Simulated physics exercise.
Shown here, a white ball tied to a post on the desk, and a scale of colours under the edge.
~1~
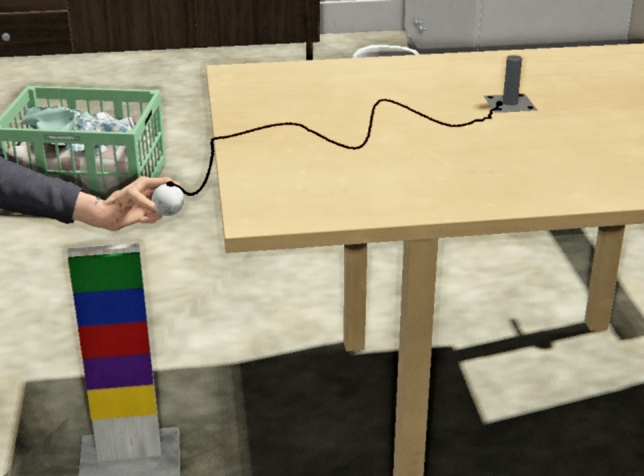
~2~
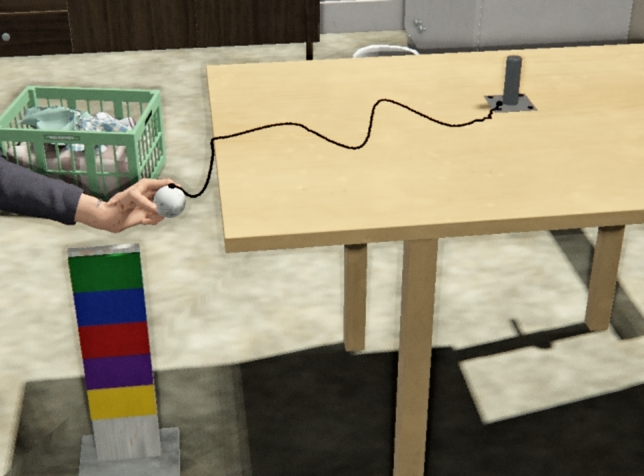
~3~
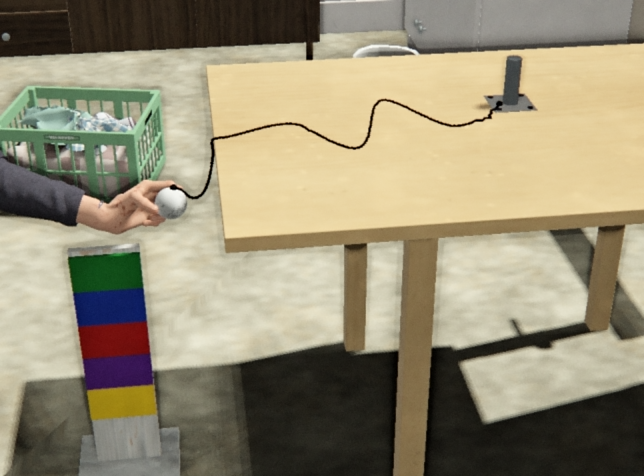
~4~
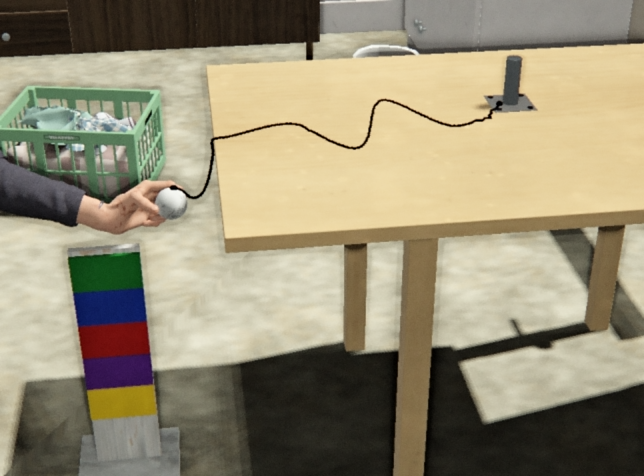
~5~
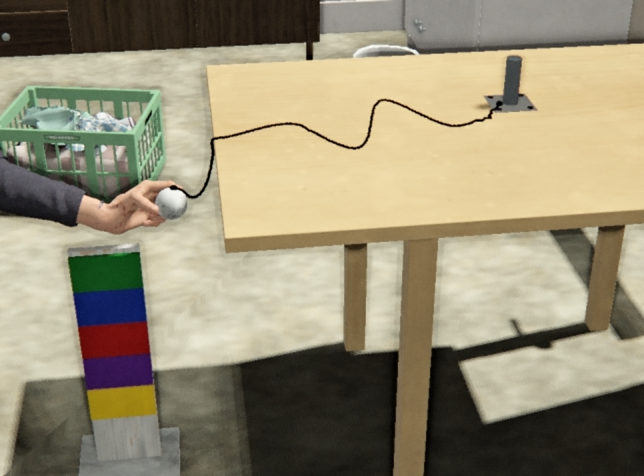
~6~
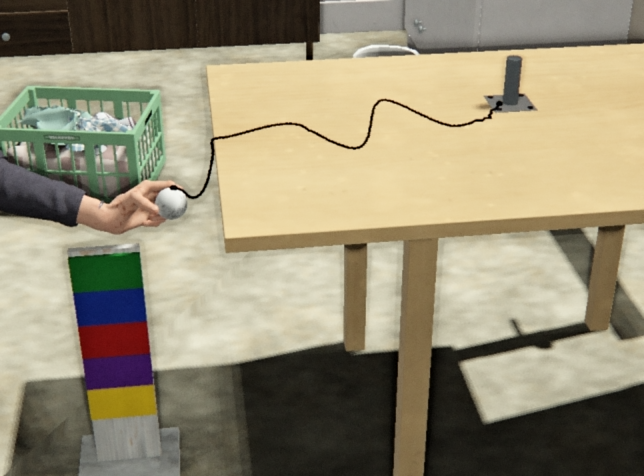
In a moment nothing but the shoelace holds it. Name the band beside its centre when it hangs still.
Its centre hangs level with the yellow band.
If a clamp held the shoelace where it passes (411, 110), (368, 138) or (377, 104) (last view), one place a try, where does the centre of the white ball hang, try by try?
Try by try, around (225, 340), (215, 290) and (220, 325).
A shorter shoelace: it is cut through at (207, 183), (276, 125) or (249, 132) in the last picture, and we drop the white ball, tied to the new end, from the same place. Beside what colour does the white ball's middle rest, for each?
In that order: Purple; green; blue.
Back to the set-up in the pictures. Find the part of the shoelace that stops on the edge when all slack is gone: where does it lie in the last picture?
That spot is around (363, 144).
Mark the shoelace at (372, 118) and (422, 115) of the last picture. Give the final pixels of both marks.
About (277, 129), and the other about (380, 117).
A little later, ball near (210, 370); level with purple.
Next, ball near (244, 365); level with yellow.
When it is over, ball near (233, 376); level with yellow. Its middle rests at the yellow band.
